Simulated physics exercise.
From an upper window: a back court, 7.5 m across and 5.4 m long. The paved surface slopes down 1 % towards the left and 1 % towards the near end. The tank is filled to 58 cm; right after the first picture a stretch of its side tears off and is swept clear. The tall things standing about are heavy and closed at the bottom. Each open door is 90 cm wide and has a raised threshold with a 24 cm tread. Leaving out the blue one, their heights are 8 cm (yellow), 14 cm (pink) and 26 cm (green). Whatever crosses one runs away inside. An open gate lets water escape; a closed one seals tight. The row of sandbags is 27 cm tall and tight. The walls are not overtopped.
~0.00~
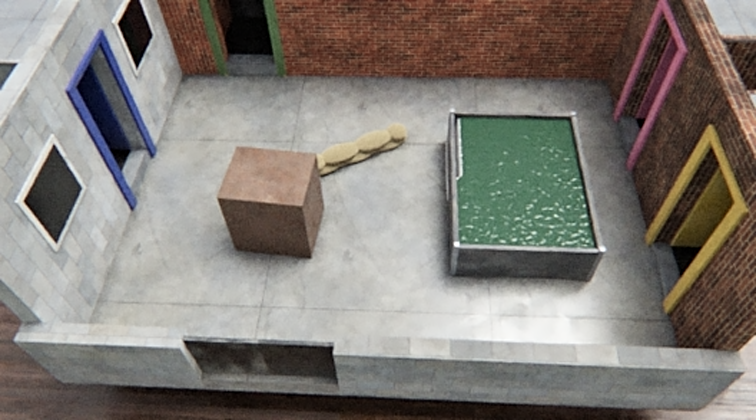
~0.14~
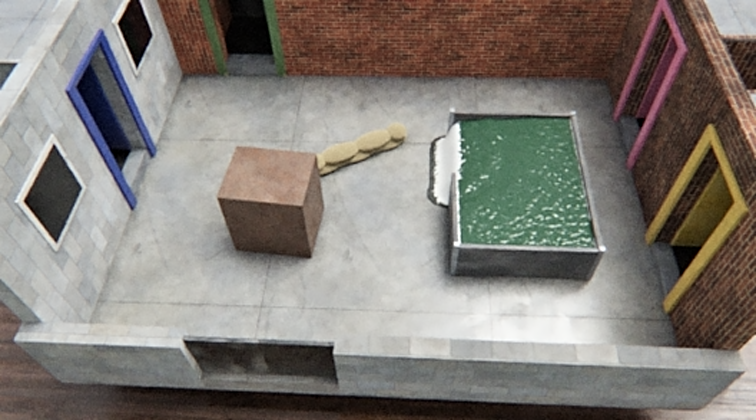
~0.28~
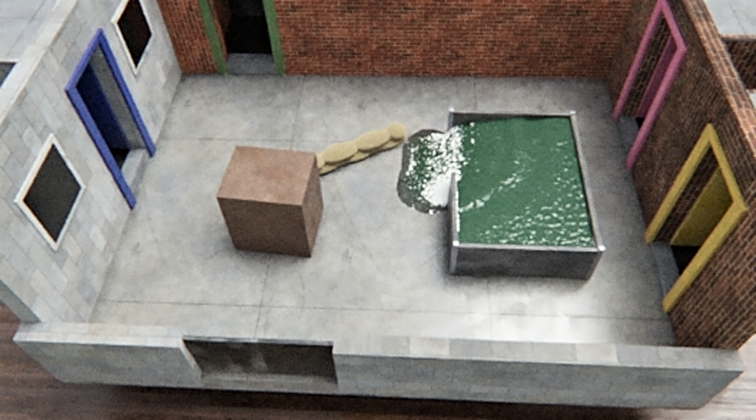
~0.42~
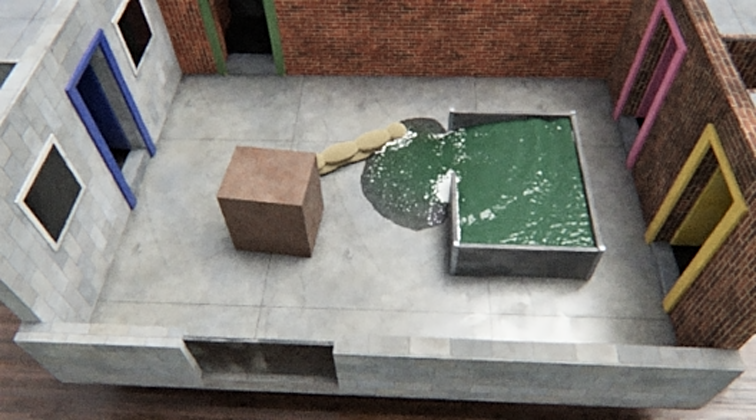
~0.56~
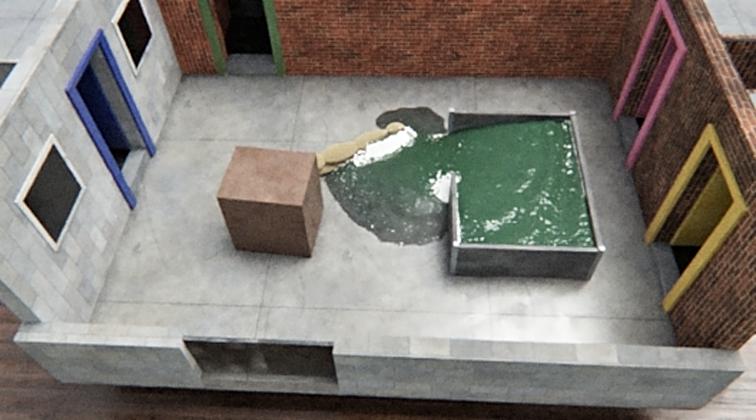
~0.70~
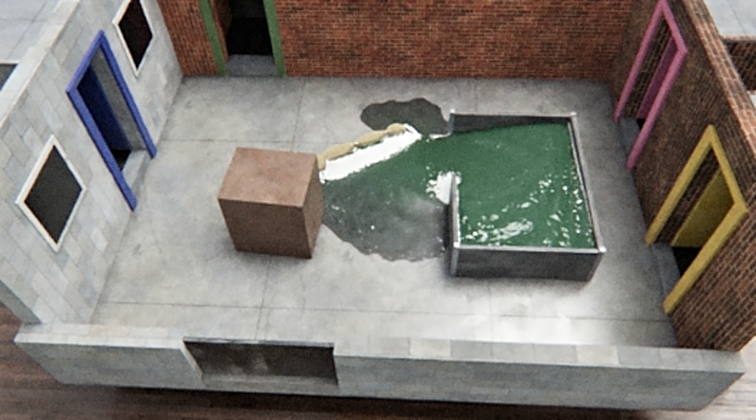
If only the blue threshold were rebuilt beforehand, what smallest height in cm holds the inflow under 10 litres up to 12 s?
At least 12.5 cm or so.
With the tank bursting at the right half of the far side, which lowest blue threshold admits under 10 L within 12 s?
Then roughly 9.0 cm.
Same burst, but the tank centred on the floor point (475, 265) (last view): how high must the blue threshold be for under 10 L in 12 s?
Then roughly 16 cm.
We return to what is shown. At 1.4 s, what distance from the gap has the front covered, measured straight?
About 4.2 m.
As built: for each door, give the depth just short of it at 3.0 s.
Depths in cm: Blue 14, yellow 0, pink 0, green 5.
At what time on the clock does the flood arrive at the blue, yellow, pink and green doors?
Arrival: Blue 1.8 s, yellow 5.0 s, pink 5.5 s, green 2.2 s.
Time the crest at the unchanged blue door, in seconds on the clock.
Near 2.6 s.
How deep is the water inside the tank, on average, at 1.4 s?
Roughly 40 cm on average.
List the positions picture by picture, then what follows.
Still water, 58 cm deep, in the tank at (519, 178); the blue door at (120, 133) is dry, in the first picture.
The front is at (435, 199), 0.3 m from the gap at (452, 164); 0.2 m2 of floor is wet, 58 cm left at the back, in the second picture.
The gap is at (452, 164), the front 0.7 m out at (402, 188); the back of the tank holds 58 cm, in the third picture.
The front is at (367, 185), 1.3 m from the gap at (452, 165); 1.8 m2 of floor is wet, 58 cm left at the back, in the fourth picture.
The gap is at (452, 165), the front 1.8 m out at (332, 181); the back of the tank holds 52 cm, in the fifth picture.
The front is at a hidden place, 2.2 m from the gap at (452, 165); 3.5 m2 of floor is wet, 48 cm left at the back; 2.5 m in a straight line remain to the blue door at (120, 134), in the sixth picture.
After 1.4 s water covers 20 % of the floor, deepest (44 cm) near (314, 203); it has not reached the blue door.
After 3.0 s water covers 55 % of the floor, deepest (29 cm) near (326, 204); 14 cm at the blue door, 0 litres in over its 23 cm threshold.
After 12.0 s water covers 95 % of the floor, deepest (12 cm) near (78, 356); 11 cm at the blue door, 0 litres in over its 23 cm threshold.
At the blue door as built, the water arrived by 1.8 s and peaked near 16 cm at 2.6 s.
With a threshold of 11.5 cm, 16 litres would have come in within the 12 s; with 13.5 cm, 5 litres. So under 10 litres takes about 12.5 cm.
